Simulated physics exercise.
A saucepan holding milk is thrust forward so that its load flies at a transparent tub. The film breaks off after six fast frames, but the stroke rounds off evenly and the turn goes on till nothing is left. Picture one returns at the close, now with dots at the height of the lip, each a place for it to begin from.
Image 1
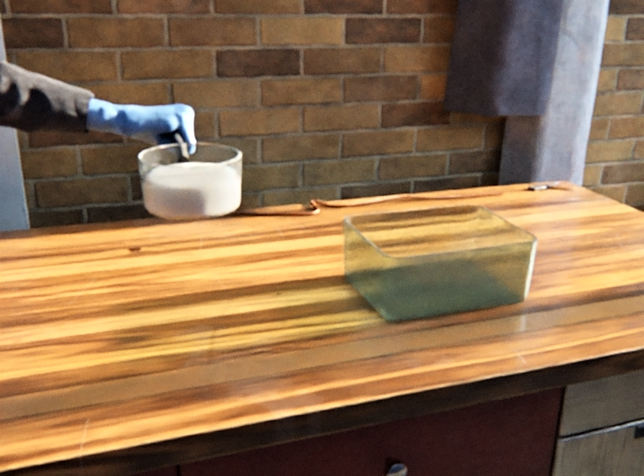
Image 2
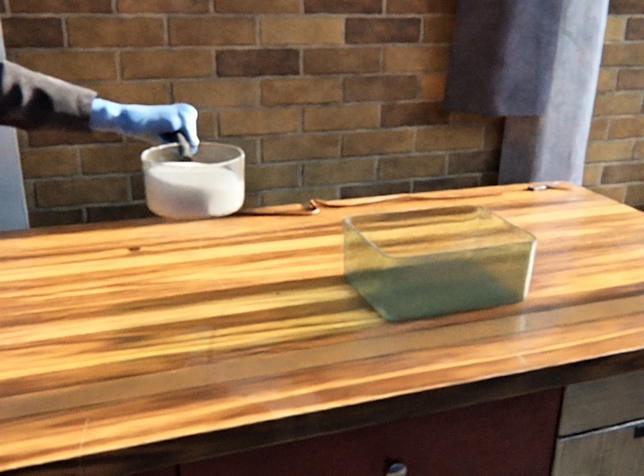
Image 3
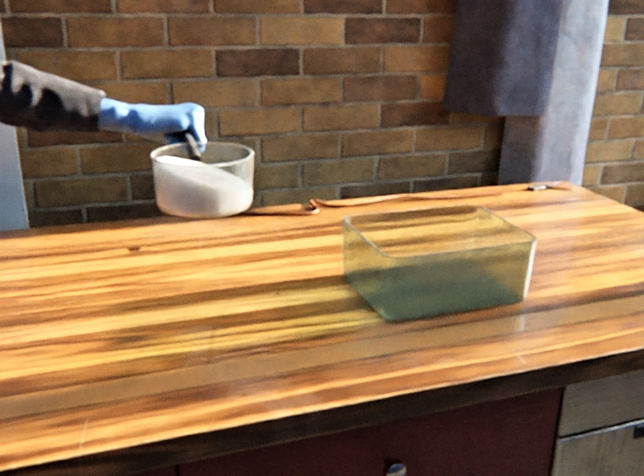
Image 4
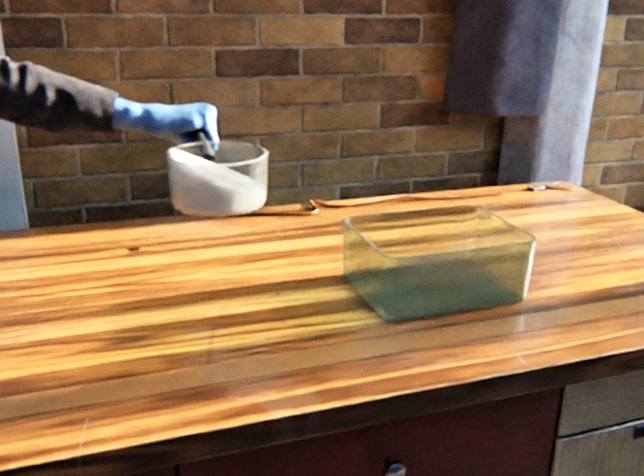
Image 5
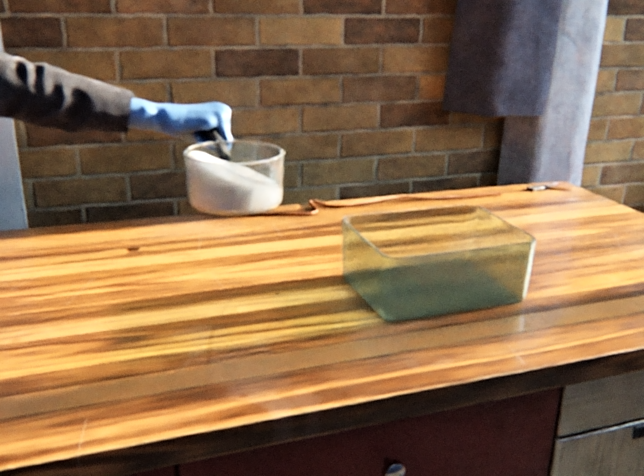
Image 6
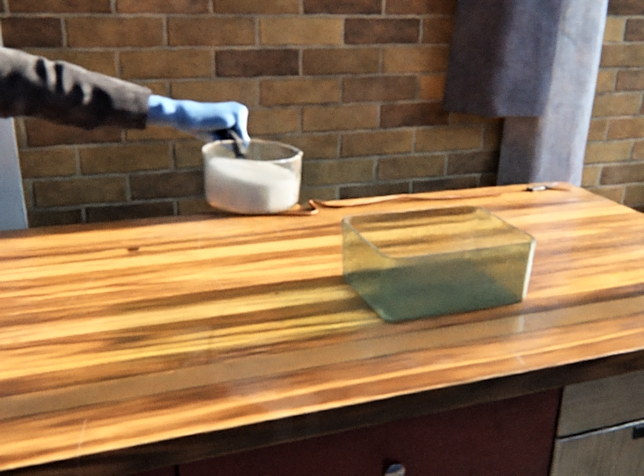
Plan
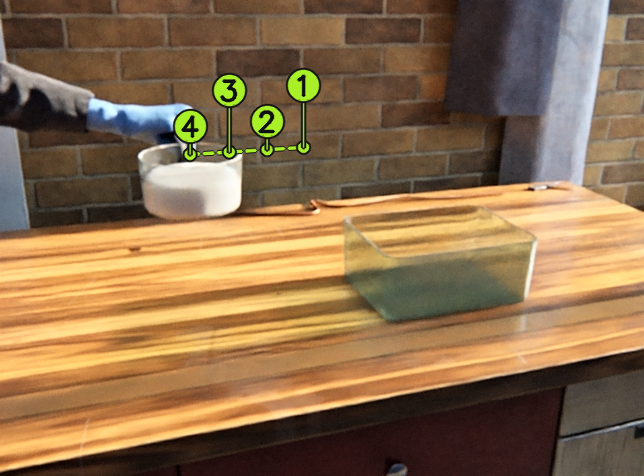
A blue-gloved hand moves a clear container of milk rightward above a striped wooden counter.
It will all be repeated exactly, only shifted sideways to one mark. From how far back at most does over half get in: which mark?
The limit is 2.
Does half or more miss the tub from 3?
Yes, that goes wrong.
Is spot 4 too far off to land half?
Yes, that goes wrong.
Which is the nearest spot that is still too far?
3.
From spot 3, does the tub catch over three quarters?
No, it does not.
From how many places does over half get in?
Two of the four.
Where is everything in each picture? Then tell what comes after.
In the first picture, upright, lip at (237, 151); tub from (381, 320) to (525, 298); nothing has left yet.
In the second picture, upright, lip at (240, 151); nothing has left yet.
In the third picture, upright, lip at (249, 150); nothing has left yet.
In the fourth picture, upright, lip at (263, 149); nothing has left yet.
In the fifth picture, upright, lip at (279, 148); nothing has left yet.
In the sixth picture, tipped about 3°, lip at (297, 149); nothing has left yet.
In lime, 1 at (303, 147); 2 at (267, 149); 3 at (229, 152); 4 at (190, 154).
Choosing 1, about 92 % lands in the tub, 1 % falls short and 7 % goes beside or beyond.
Choosing 2, about 64 % lands in the tub, 32 % falls short and 4 % goes beside or beyond.
Choosing 3, about 31 % lands in the tub, 65 % falls short and 3 % goes beside or beyond.
Choosing 4, about 2 % lands in the tub, 98 % falls short.
